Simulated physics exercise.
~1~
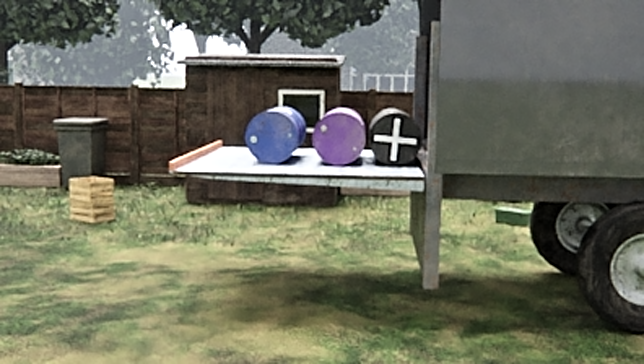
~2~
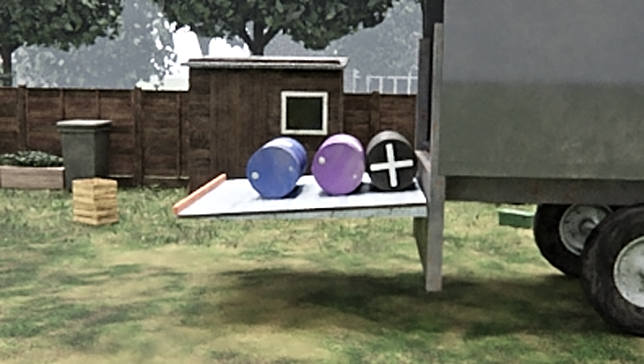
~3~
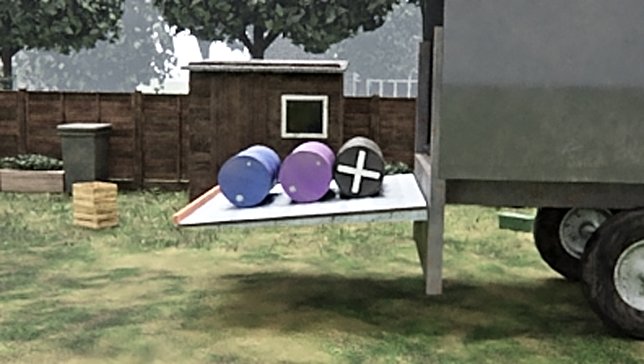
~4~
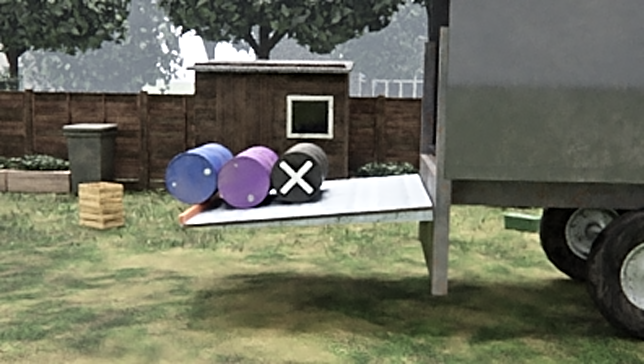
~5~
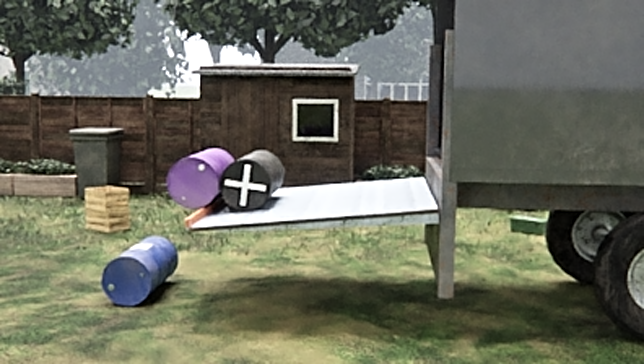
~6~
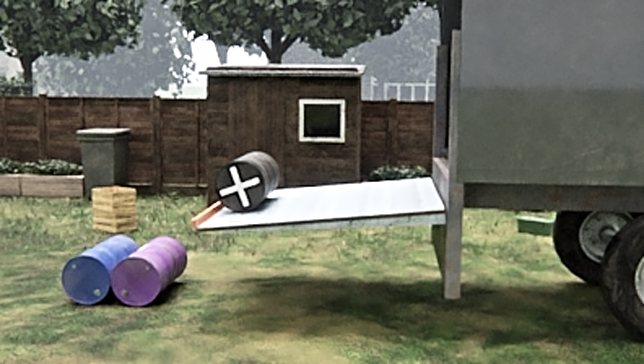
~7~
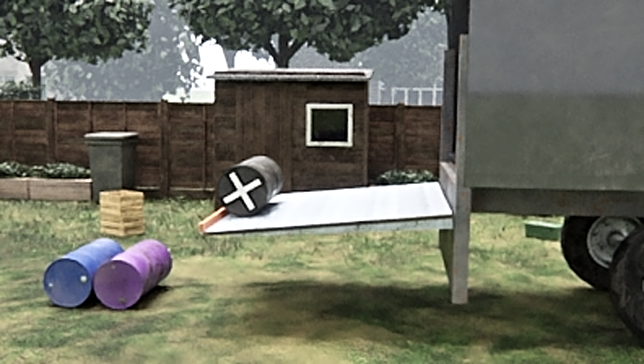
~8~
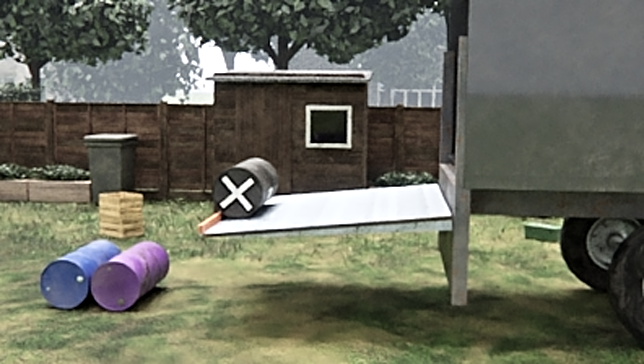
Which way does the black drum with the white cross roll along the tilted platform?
It rolls to the left, toward the lower outer edge of the platform.
